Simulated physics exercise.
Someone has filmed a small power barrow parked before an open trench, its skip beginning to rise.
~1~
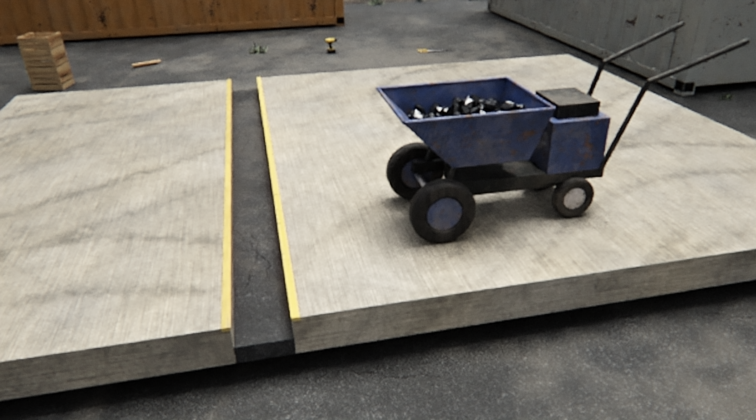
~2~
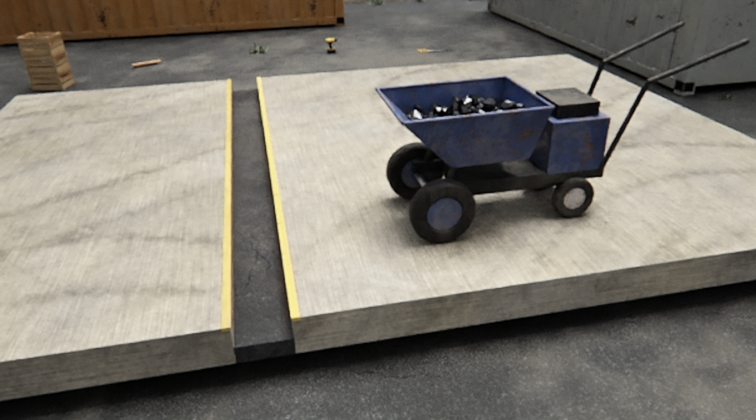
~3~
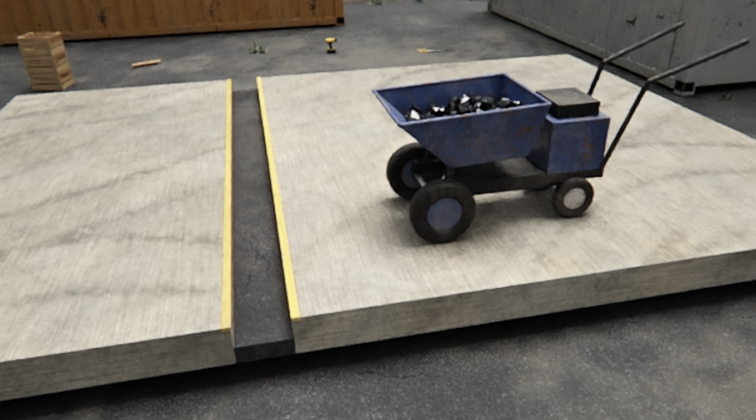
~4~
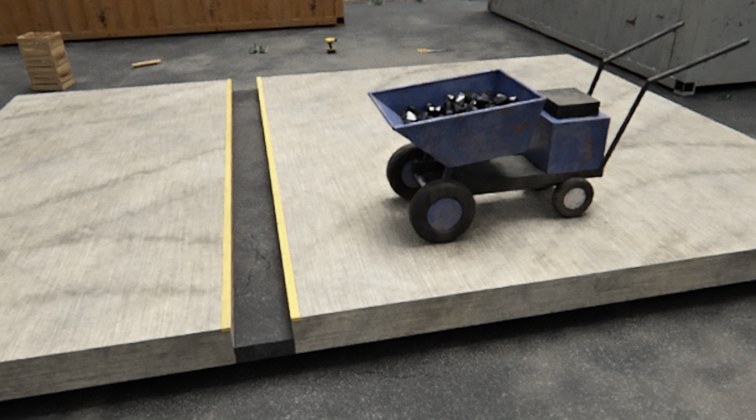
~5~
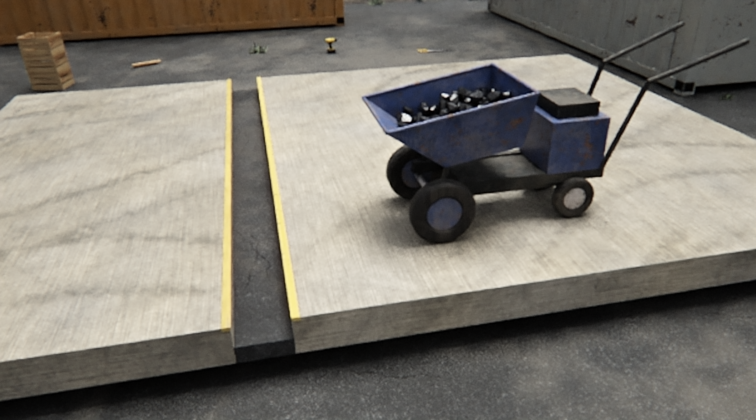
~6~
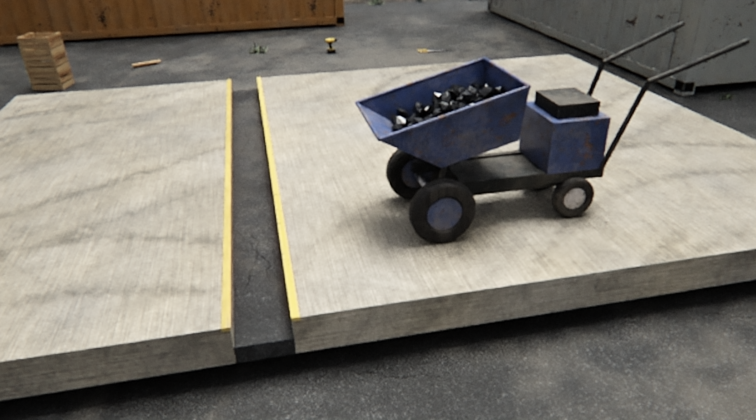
The clip opens on a blue power barrow loaded with dark lumps, standing still on a pale slab to the right of a narrow, yellow-edged trench. After a brief pause, the rear of its skip lifts gradually and the front lip dips to the left, while the wheels stay in place.
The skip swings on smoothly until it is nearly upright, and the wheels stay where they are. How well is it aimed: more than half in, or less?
Between the edges lies less than half of the load.
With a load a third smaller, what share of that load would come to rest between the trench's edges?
Near 30 %.
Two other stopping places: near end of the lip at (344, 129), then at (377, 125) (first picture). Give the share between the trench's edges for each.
The first gives 80 %, the second 60 %.
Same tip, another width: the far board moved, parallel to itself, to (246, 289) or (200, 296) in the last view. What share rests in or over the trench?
About 30 and 30 per cent.
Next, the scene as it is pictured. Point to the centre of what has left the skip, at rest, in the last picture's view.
At about (291, 227).
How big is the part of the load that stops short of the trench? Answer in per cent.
Roughly 40 in a hundred.
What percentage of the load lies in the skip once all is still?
About 25 per cent.
Soon, skip tipped steeply; all in the skip.
A while on, skip tipped steeply; most in the skip; a small part short of the trench; a stray few in or heaped over the trench.
Towards the end, skip tipped right over; about a quarter in the skip; about half short of the trench; about a third in or heaped over the trench.
Finally, skip tipped right over; about a quarter in the skip; about a third short of the trench; about a third in or heaped over the trench; none beyond it.
